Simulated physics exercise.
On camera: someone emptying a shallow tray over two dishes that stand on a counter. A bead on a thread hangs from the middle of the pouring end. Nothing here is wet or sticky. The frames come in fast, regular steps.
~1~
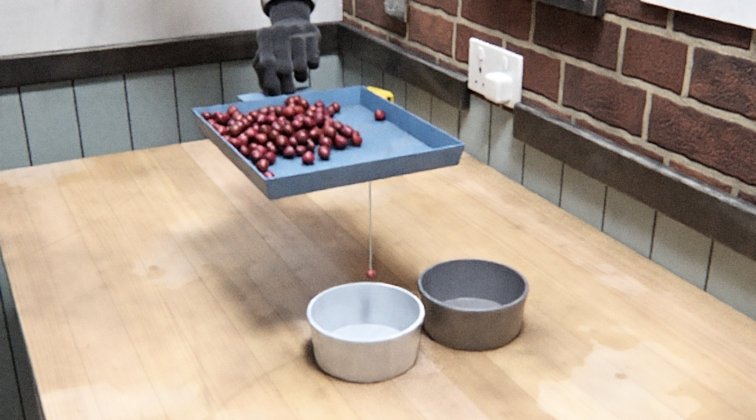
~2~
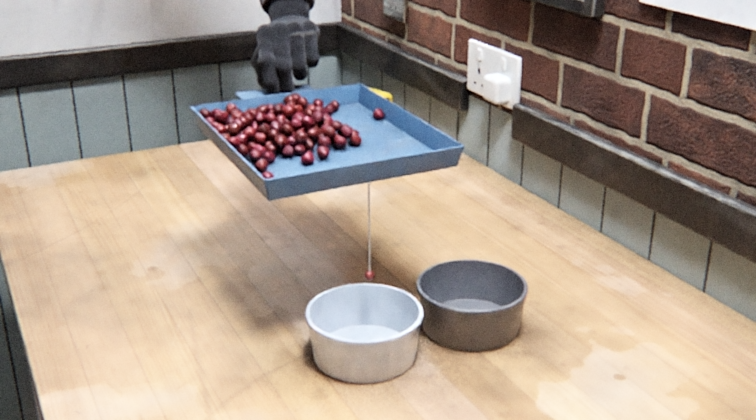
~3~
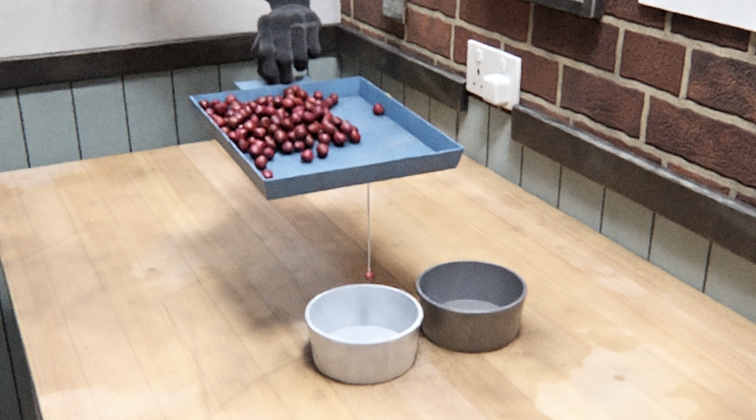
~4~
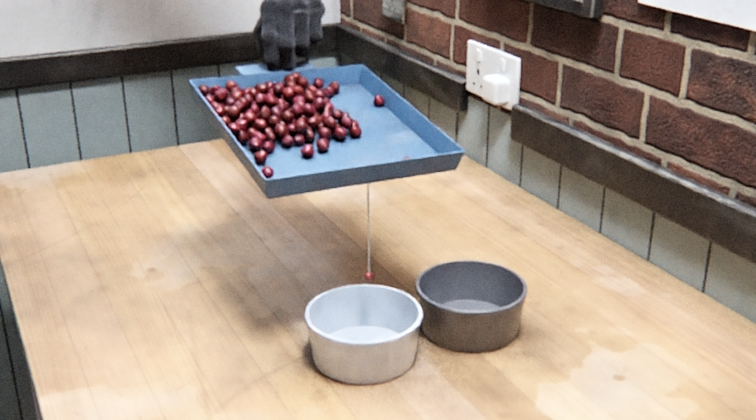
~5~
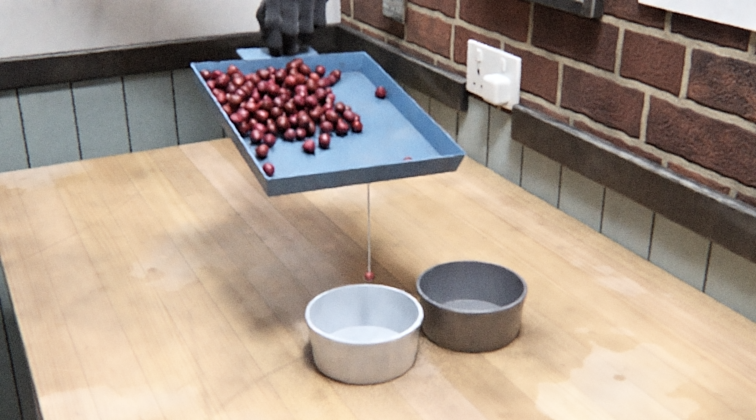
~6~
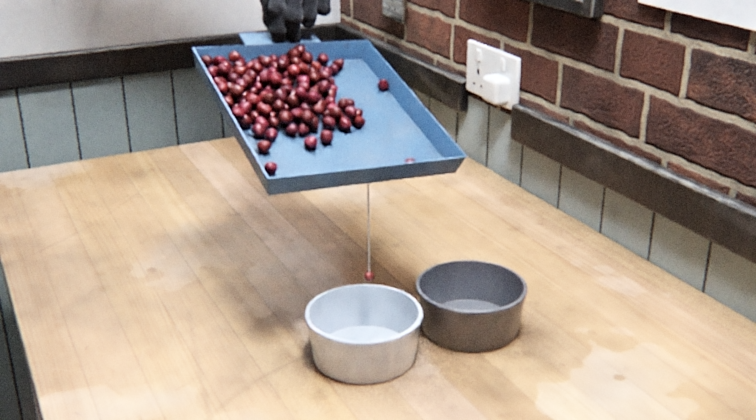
A blue tray of dark red cherries tilts steeper as a gloved hand raises its back.
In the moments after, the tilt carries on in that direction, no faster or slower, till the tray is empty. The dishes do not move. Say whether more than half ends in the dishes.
Together they catch over half.
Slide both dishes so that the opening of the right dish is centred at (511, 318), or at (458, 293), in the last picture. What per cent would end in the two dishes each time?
In turn 30 and 80 in a hundred.
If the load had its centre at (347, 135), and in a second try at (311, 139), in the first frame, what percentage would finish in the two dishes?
Near 80 % and 60 %.
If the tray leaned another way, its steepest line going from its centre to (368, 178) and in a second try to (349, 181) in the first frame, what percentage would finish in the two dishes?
The first gives 60 %, the second 40 %.
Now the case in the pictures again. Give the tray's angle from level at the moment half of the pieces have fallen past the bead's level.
At some 105 degrees.
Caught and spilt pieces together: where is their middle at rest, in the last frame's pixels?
Near (450, 327).
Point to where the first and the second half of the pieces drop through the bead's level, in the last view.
First near (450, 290), later near (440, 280).
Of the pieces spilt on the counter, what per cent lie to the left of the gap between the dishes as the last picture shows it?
Some 30 per cent.
Shortly afterwards, tray tipped steeply; the bulk on the tray; only a few in the left dish; only a few in the right dish; only a few outside both; a little in the air.
Next, tray tipped past a quarter turn; near half on the tray; a little in the left dish; a little in the right dish; a little outside both; near a quarter in the air.
Some moments later, tray tipped past a quarter turn; near a quarter in the left dish; near half in the right dish; near a quarter outside both.
In the end, tray tipped past a quarter turn; near a quarter in the left dish; near half in the right dish; near a quarter outside both.
